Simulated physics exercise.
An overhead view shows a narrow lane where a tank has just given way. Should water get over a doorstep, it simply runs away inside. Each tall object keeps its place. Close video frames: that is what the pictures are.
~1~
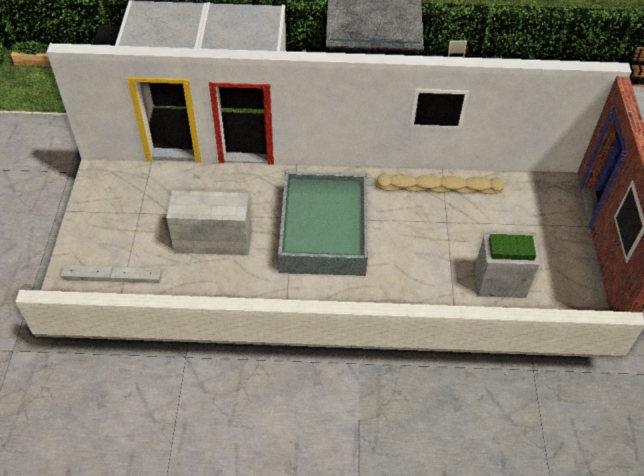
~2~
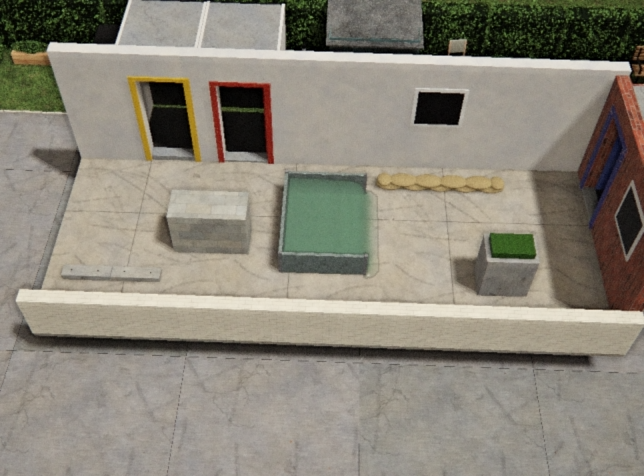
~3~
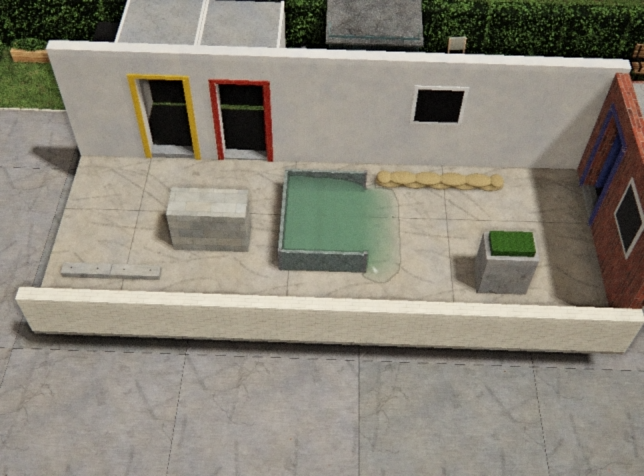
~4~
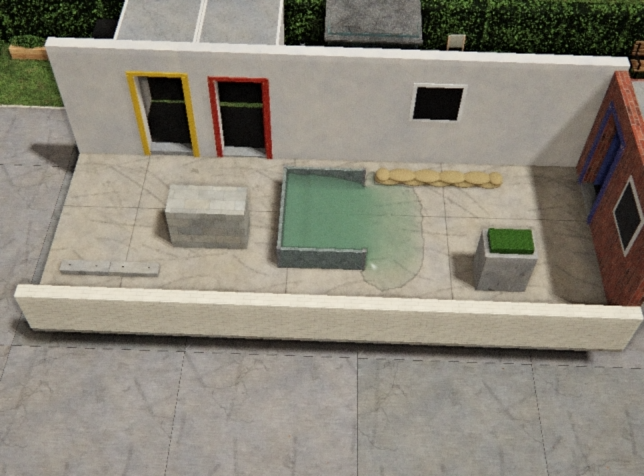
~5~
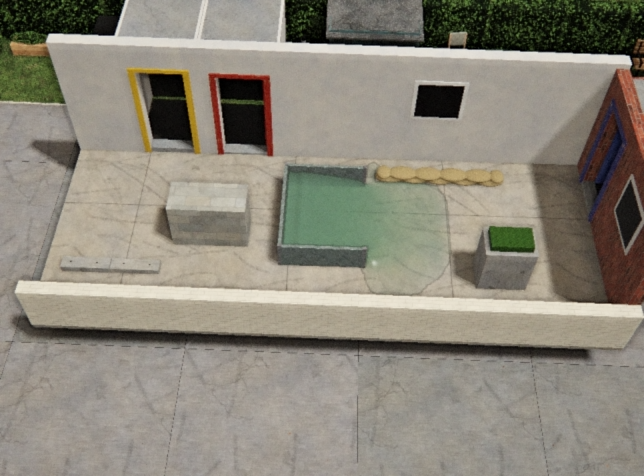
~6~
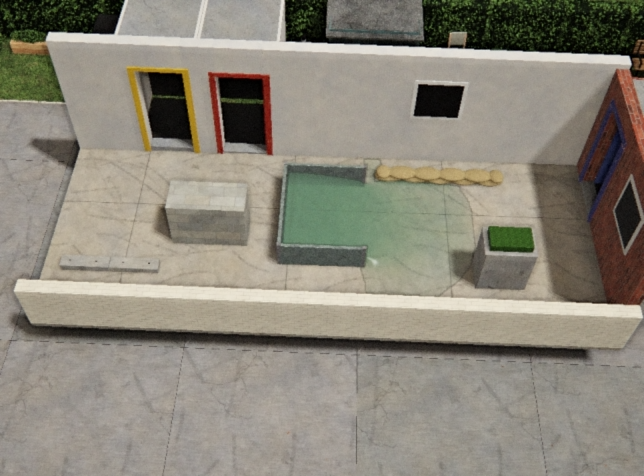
Green water pouring from the open right side of a rectangular tank and spreading rightward across the pale paved floor.
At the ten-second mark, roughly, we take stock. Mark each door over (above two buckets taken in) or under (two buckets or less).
Yellow door: Under. Blue door: Over. Red door: Under.
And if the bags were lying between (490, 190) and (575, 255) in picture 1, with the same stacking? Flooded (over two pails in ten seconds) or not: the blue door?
The blue door falls short.
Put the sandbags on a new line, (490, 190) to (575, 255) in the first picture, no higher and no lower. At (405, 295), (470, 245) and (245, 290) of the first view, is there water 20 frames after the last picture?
Submerged, submerged, spared.
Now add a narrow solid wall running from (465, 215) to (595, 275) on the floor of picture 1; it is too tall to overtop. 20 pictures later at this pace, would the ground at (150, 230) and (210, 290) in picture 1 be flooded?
First spot parched, second spot parched.
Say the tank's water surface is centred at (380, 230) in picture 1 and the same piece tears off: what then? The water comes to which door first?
Door: The blue-painted one.
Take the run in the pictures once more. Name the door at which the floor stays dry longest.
I'd say the yellow one.
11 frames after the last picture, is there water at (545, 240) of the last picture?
By then I'd expect it to be inundated.
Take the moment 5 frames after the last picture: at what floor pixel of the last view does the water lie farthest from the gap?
I'd put it around (571, 243).
A moment on, water covers 25 % of the floor; the yellow door not reached, the blue door not reached, the red door not reached.
Next, water covers 35 % of the floor; the yellow door not reached, the blue door under two buckets in, the red door not reached.
Then, water covers 40 % of the floor; the yellow door not reached, the blue door over two buckets in, the red door not reached.
Later, water covers 50 % of the floor; the yellow door not reached, the blue door far over two buckets in, the red door not reached.
In the end, water covers 75 % of the floor; the yellow door wet at the sill, nothing in, the blue door far over two buckets in, the red door wet at the sill, nothing in.
